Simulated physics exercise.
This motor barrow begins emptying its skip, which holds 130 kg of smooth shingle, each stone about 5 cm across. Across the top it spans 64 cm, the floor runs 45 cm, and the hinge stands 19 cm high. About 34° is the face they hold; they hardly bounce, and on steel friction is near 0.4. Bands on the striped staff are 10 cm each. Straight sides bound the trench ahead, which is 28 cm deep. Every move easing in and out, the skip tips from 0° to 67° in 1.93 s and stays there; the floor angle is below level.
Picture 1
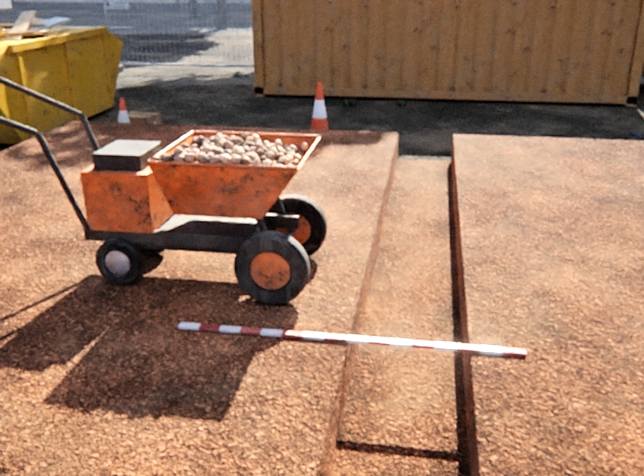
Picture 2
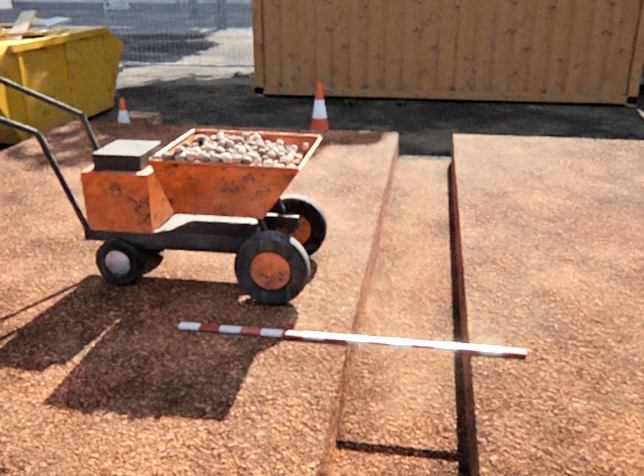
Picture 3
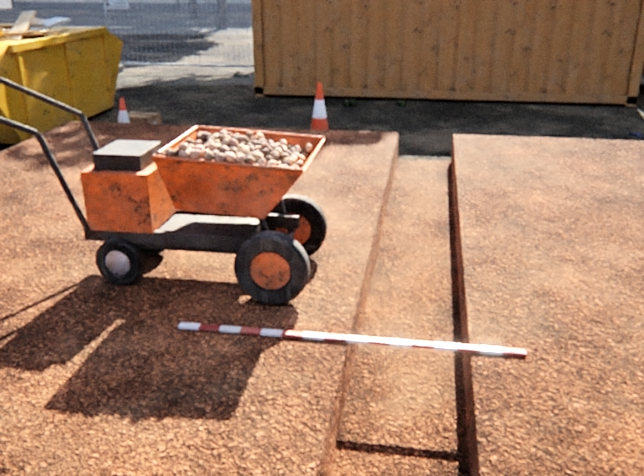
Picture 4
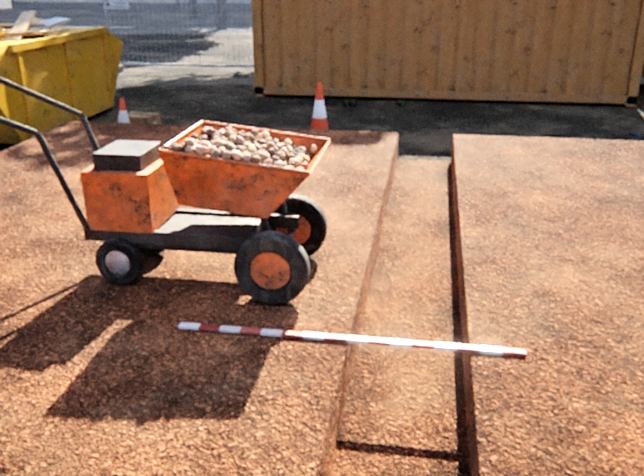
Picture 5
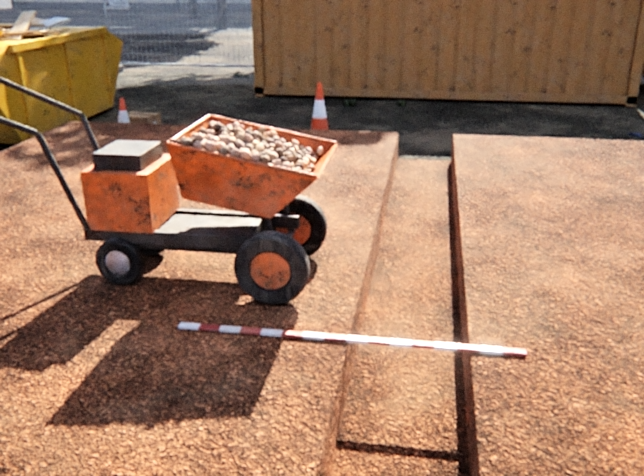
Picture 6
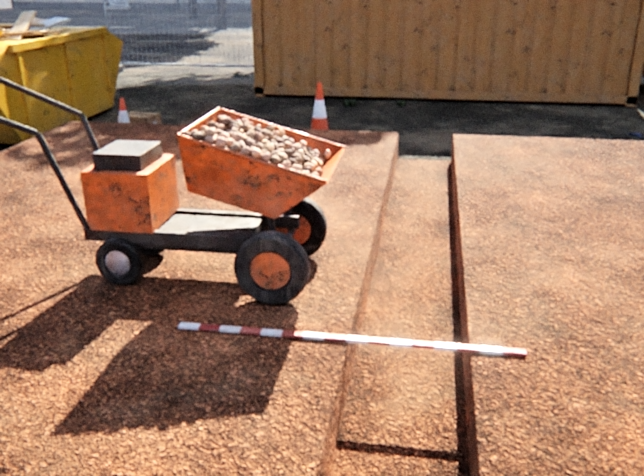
On sunlit, gravelly reddish-brown ground cut by a straight-sided trench, seen from slightly above, a tan ribbed wall stands behind. An orange and black motor barrow with a skip full of pale rounded stones sits at left, near a yellow container and two traffic cones, with a red-and-white staff lying across the trench. The skip slowly tilts forward to the right, its back rising, while the barrow and camera stay still.
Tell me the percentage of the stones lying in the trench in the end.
Close to 100 %.
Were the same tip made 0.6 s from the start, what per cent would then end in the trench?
85 per cent.
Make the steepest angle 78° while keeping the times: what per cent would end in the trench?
I'd expect around 100 in a hundred.
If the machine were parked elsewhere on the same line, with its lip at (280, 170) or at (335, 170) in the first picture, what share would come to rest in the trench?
From the first place around 100 per cent, from the other around 80.
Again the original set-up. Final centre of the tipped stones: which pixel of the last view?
Roughly (421, 322), I'd say.
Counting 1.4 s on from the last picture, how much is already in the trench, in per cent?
55 per cent or so by then.
Then, 0.9 s after the last picture the floor is at 57°, 96 % in the skip, 4 % in the trench; the foremost stones are at (411, 270).
Then, 1.4 s after the last picture the floor is at 67°, 47 % in the skip, 53 % in the trench; the foremost stones are at (460, 311).
Then, 1.8 s after the last picture the floor is at 67°, 26 % in the skip, 74 % in the trench; the foremost stones are at (460, 310).
Then, 3.7 s after the last picture the floor is at 67°, 0 % in the skip, 100 % in the trench; the foremost stones are at (460, 310).
